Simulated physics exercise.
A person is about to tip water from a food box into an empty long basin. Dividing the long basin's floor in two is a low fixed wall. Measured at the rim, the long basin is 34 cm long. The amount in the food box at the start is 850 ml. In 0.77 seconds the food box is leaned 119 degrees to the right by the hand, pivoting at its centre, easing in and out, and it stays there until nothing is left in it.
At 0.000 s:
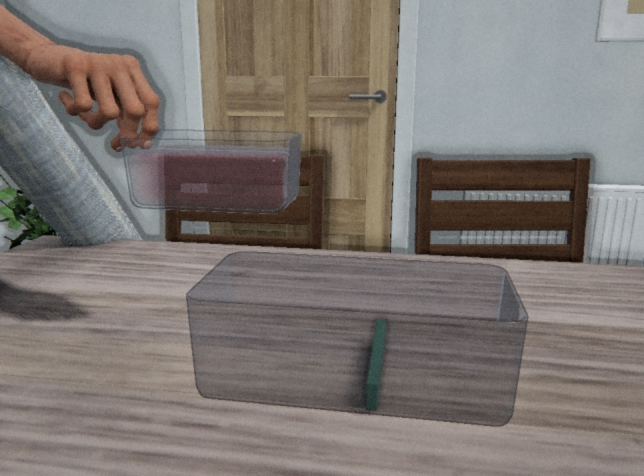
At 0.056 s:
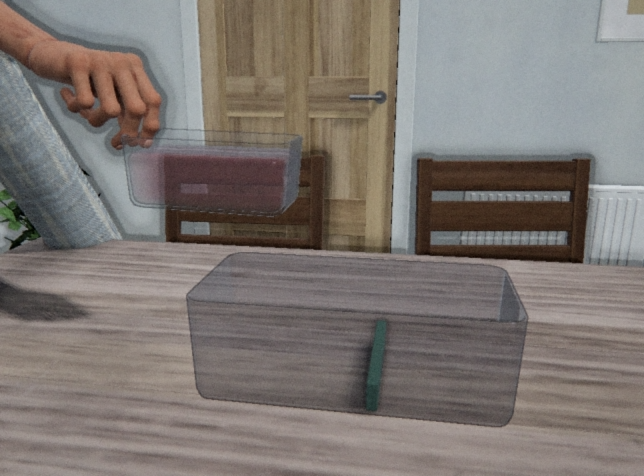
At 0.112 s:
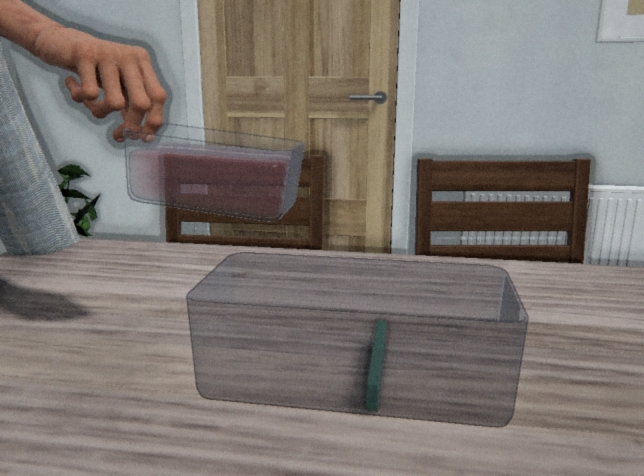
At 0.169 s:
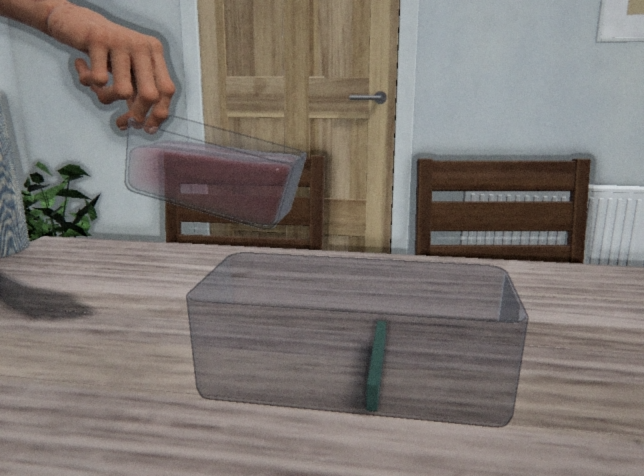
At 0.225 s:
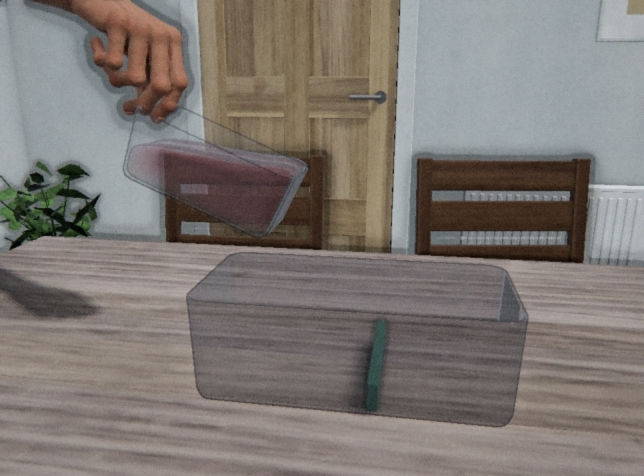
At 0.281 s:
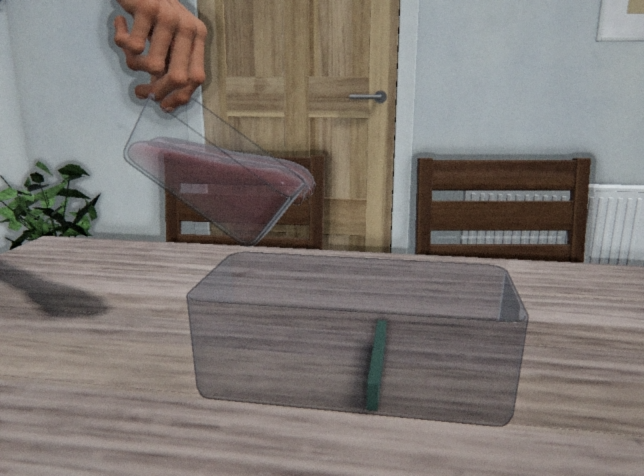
A hand tilts a clear box of reddish liquid rightward above a long transparent basin.
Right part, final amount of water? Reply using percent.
21 per cent.
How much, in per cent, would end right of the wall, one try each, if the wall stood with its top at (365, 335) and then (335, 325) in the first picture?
Around 15 and 50 percent, in that order.
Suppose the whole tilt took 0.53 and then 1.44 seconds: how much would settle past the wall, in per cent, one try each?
Try 1: 30 %; try 2: 25 %.
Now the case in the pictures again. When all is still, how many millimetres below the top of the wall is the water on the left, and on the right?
The left side gives some 10 mm, the right side some 24 mm.
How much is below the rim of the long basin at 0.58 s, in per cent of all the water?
74 %, roughly.
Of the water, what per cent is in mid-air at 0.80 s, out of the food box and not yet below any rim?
Estimated airborne part: Roughly 3 per cent.
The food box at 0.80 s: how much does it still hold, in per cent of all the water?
0 %.
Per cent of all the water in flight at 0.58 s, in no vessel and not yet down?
18 per cent.
By 0.58 s the tilt is 102° and 8 per cent is still to pour, 72 is left of the wall and 1 right of it.
By 0.80 s the tilt is 119° and 0 per cent is still to pour, 80 is left of the wall and 17 right of it.
By 1.02 s the tilt is 119° and 0 per cent is still to pour, 78 is left of the wall and 20 right of it.
By 1.27 s the tilt is 119° and 0 per cent is still to pour, 77 is left of the wall and 21 right of it.
At rest 77 per cent lies left of the wall, 21 right of it and 2 outside.
